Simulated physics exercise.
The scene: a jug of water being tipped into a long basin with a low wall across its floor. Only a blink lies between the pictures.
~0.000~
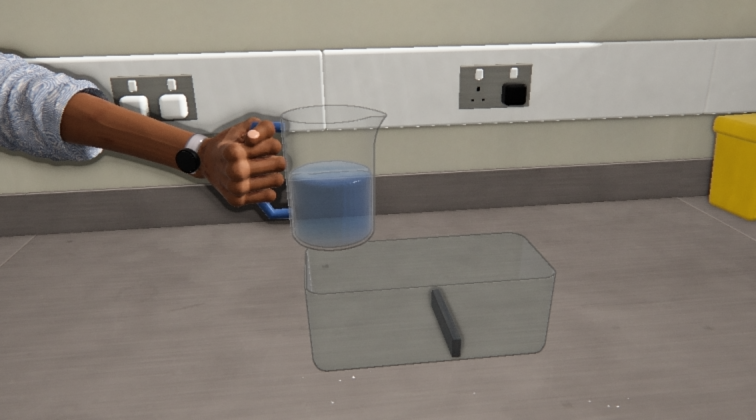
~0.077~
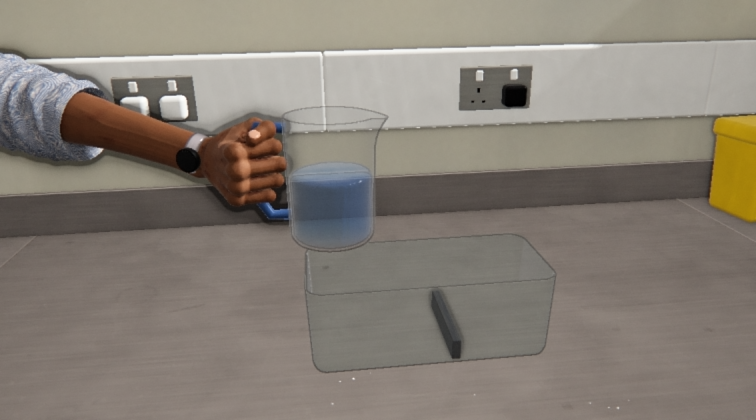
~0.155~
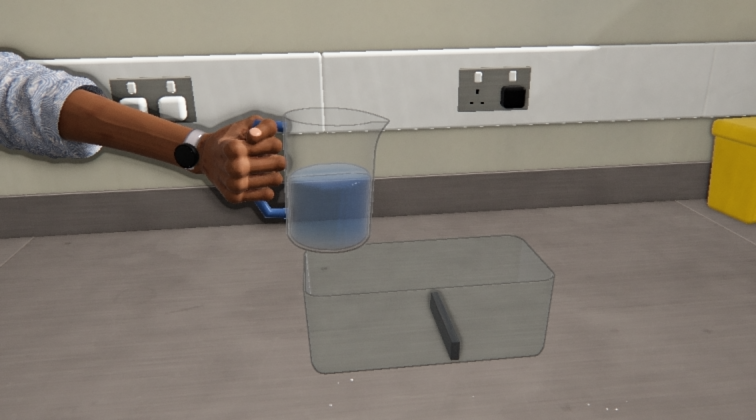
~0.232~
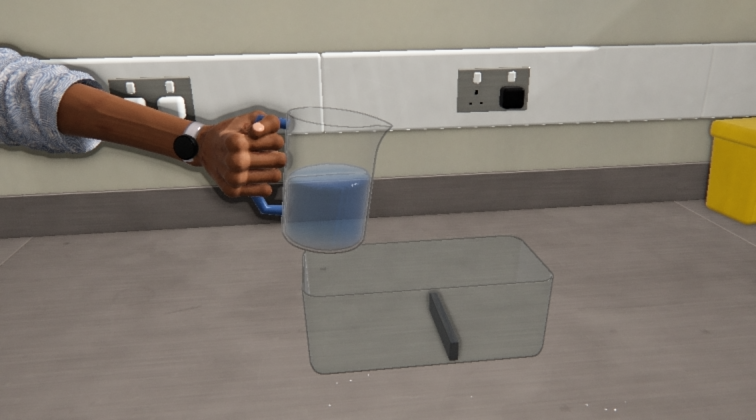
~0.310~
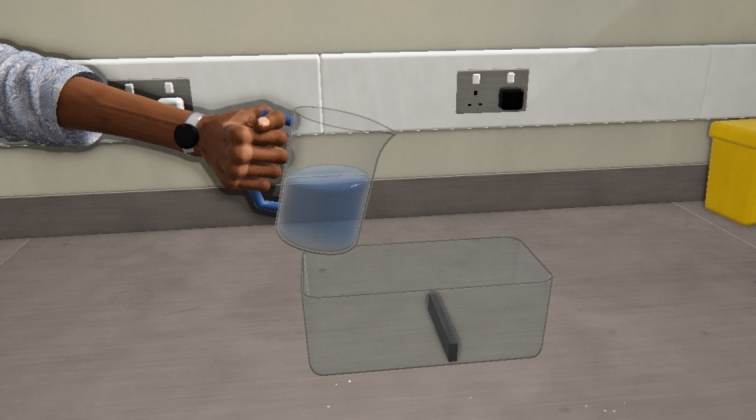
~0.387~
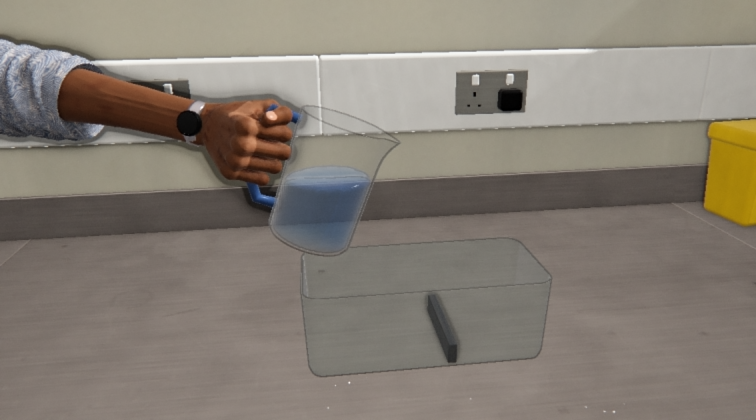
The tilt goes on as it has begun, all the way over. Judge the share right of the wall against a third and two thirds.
In the end between a third and two thirds is right of the wall.
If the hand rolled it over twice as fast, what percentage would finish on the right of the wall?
Close to 35 per cent.
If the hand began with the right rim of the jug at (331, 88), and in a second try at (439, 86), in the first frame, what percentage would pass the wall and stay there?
Near 15 % and 65 %.
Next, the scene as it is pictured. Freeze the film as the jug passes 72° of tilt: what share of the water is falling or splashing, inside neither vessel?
Roughly 5 in a hundred.
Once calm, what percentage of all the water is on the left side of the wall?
Some 55 per cent.
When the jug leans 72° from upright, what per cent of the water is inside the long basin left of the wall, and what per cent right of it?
Left: 0 %. Right: 0 %.
A moment on, the jug is tipped part way and 97 per cent is still to pour, 0 is left of the wall and 0 right of it.
Next, the jug is tipped right over and 42 per cent is still to pour, 15 is left of the wall and 26 right of it.
Then the jug is tipped right over and 4 per cent is still to pour, 47 is left of the wall and 46 right of it.
Later the jug is tipped right over and 0 per cent is still to pour, 53 is left of the wall and 46 right of it.
Finally, 53 per cent lies left of the wall, 46 right of it and 1 outside.
